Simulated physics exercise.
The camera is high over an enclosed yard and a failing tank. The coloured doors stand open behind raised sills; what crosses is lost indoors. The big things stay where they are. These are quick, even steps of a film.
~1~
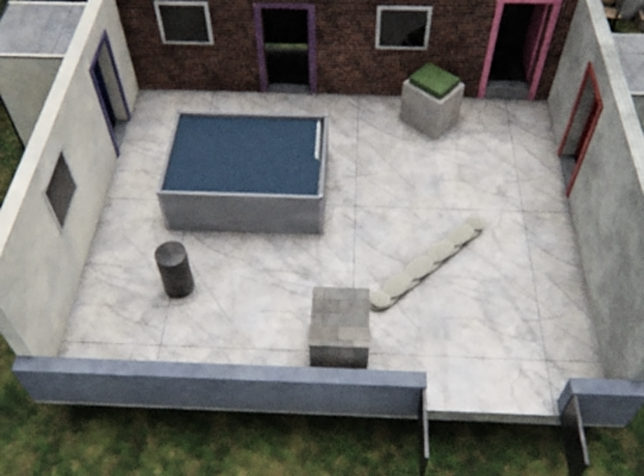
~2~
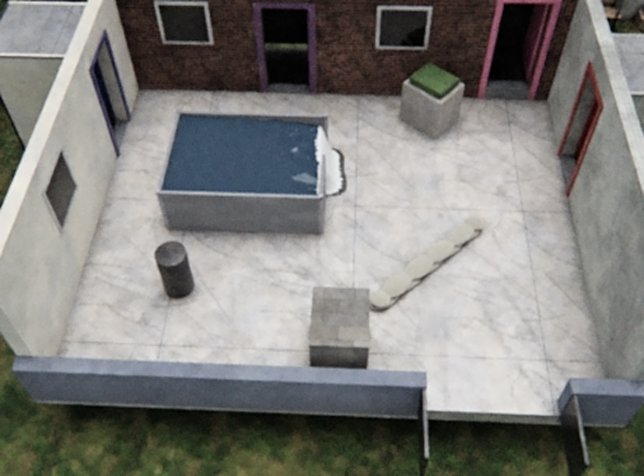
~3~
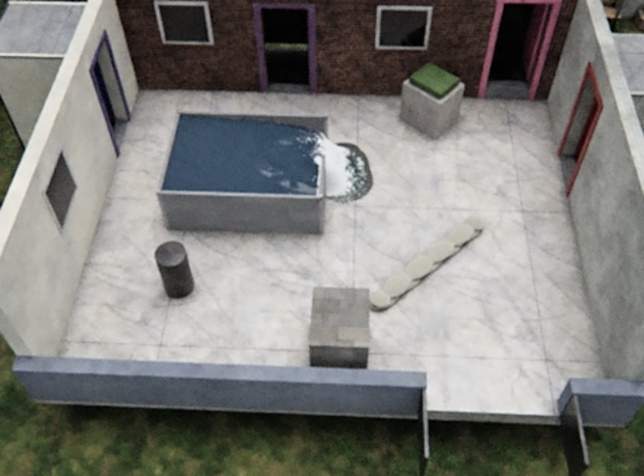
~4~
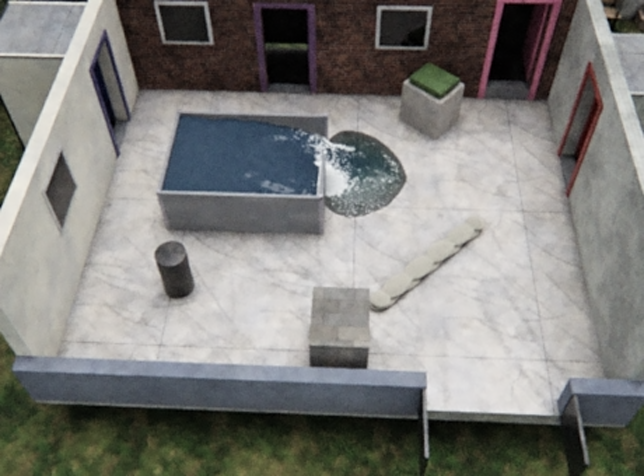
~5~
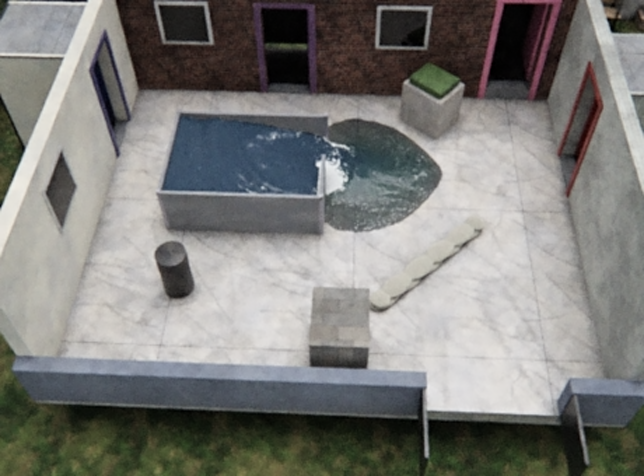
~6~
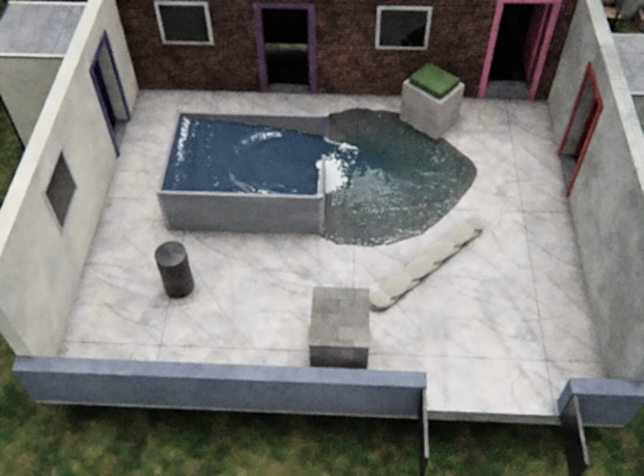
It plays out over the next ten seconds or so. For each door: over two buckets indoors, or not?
In the end: The pink door admits no more than that; the purple door admits no more than that; the red door lets in a lot; the blue door lets in a lot.
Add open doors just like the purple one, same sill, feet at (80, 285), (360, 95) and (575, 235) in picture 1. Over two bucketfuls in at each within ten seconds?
One after the other: Takes less, goes over, is over.
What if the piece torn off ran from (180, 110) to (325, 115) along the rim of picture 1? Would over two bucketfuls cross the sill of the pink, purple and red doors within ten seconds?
My reading: Pink door takes less; purple door lets more in; red door takes less.
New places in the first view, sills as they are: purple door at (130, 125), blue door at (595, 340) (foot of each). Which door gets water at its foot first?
That is the one in red.
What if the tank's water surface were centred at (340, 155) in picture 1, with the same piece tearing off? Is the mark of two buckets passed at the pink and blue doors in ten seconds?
In short: The pink door is over; the blue door is under.
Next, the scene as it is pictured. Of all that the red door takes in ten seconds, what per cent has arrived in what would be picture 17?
Roughly 15 per cent.
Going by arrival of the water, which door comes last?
The one in blue.
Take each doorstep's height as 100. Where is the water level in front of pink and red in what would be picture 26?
About 50 and 340 per cent.
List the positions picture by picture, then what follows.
The first picture shows the open tank at (246, 155) is whole and still.
In the second picture, water pours out at (324, 161) and has run to (328, 151).
In the third picture, the front is at (369, 184), out from the gap at (324, 162).
In the fourth picture, the front is at (401, 180), out from the gap at (324, 163).
In the fifth picture, the front is at (436, 170), out from the gap at (324, 163).
In the sixth picture, the front is at (471, 166), out from the gap at (324, 163).
A moment on, water covers 25 % of the floor; the pink door not reached, the purple door not reached, the red door under two buckets in, the blue door not reached.
Next, water covers 35 % of the floor; the pink door wet at the sill, nothing in, the purple door not reached, the red door far over two buckets in, the blue door not reached.
Then, water covers 50 % of the floor; the pink door wet at the sill, nothing in, the purple door wet at the sill, nothing in, the red door far over two buckets in, the blue door not reached.
Later, water covers 75 % of the floor; the pink door wet at the sill, nothing in, the purple door wet at the sill, nothing in, the red door far over two buckets in, the blue door under two buckets in.
In the end, water covers 90 % of the floor; the pink door wet at the sill, nothing in, the purple door wet at the sill, nothing in, the red door far over two buckets in, the blue door over two buckets in.
